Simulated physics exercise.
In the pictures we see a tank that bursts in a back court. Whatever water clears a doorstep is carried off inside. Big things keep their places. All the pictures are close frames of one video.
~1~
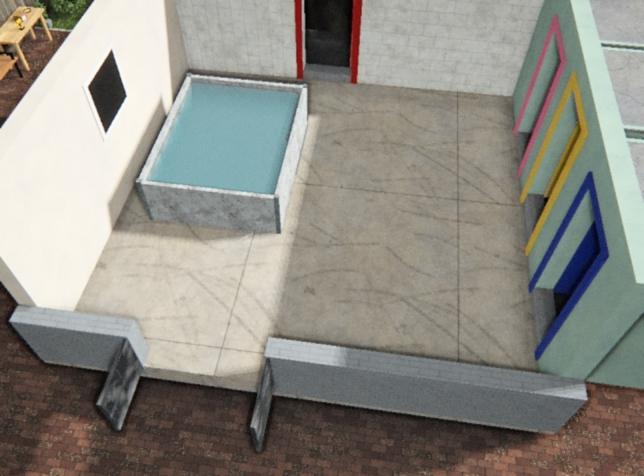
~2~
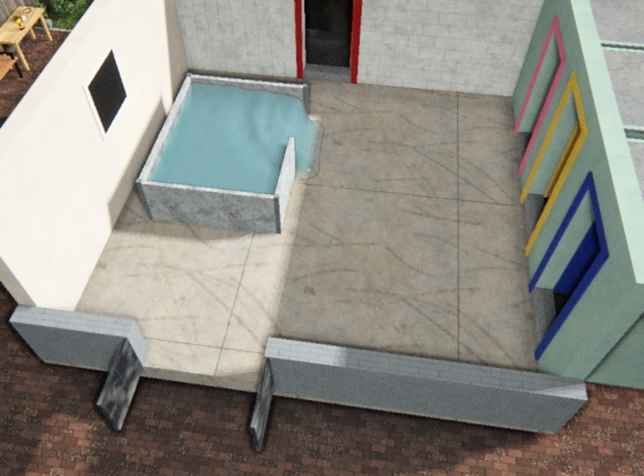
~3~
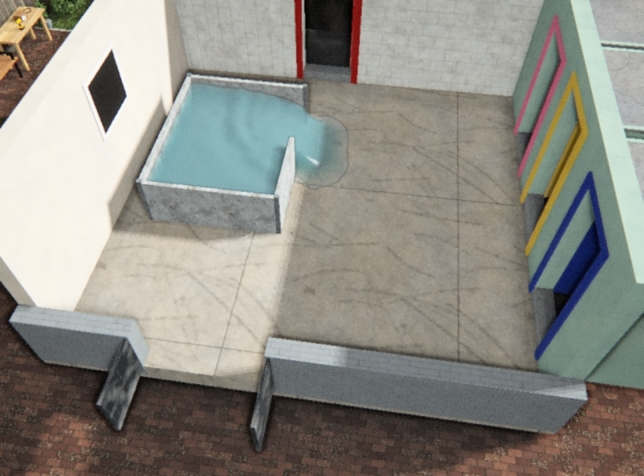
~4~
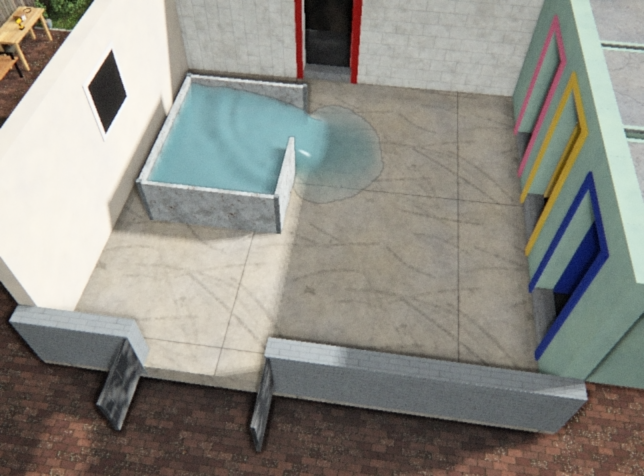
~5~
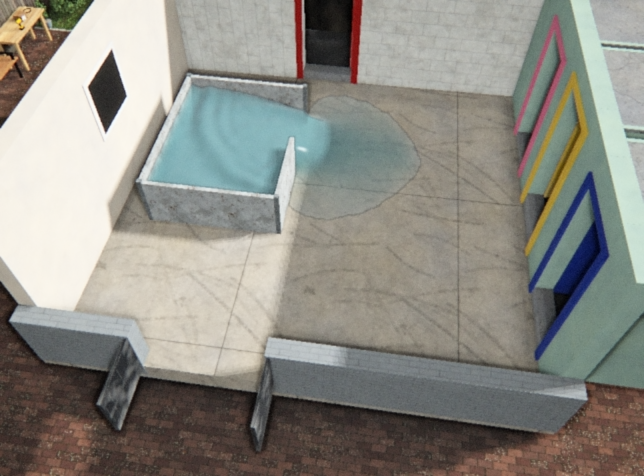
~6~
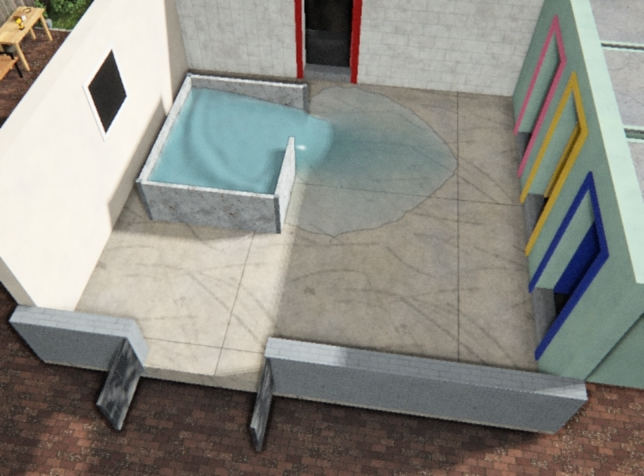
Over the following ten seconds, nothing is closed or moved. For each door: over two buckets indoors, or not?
As I see it, the pink door tops two buckets. The red door never tops two buckets. The yellow door never tops two buckets. The blue door never tops two buckets.
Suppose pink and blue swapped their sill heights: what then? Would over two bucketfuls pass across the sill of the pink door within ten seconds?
Pink: Above the limit.
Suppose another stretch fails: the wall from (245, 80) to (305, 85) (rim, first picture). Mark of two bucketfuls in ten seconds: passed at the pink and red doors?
Pink door: Crosses the line; red door: Crosses the line.
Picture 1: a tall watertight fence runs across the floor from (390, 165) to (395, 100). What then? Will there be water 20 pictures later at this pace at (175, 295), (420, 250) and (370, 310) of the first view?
Taking the points in the order given, they are high and dry, inundated and inundated.
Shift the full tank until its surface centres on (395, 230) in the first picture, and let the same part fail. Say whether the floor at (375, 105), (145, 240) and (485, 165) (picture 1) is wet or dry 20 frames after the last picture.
In turn: Covered, no water, under water.
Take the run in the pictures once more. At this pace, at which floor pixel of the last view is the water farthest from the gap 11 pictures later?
I'd point to (524, 333).
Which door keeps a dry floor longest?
That would be the blue door.
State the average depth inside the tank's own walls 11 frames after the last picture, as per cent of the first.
About 56 per cent.
A moment on, water covers 40 % of the floor; the pink door under two buckets in, the red door wet at the sill, nothing in, the yellow door wet at the sill, nothing in, the blue door not reached.
Next, water covers 40 % of the floor; the pink door far over two buckets in, the red door wet at the sill, nothing in, the yellow door wet at the sill, nothing in, the blue door wet at the sill, nothing in.
Then, water covers 50 % of the floor; the pink door far over two buckets in, the red door wet at the sill, nothing in, the yellow door wet at the sill, nothing in, the blue door wet at the sill, nothing in.
Later, water covers 85 % of the floor; the pink door far over two buckets in, the red door wet at the sill, nothing in, the yellow door wet at the sill, nothing in, the blue door wet at the sill, nothing in.
In the end, water covers 95 % of the floor; the pink door far over two buckets in, the red door wet at the sill, nothing in, the yellow door wet at the sill, nothing in, the blue door wet at the sill, nothing in.
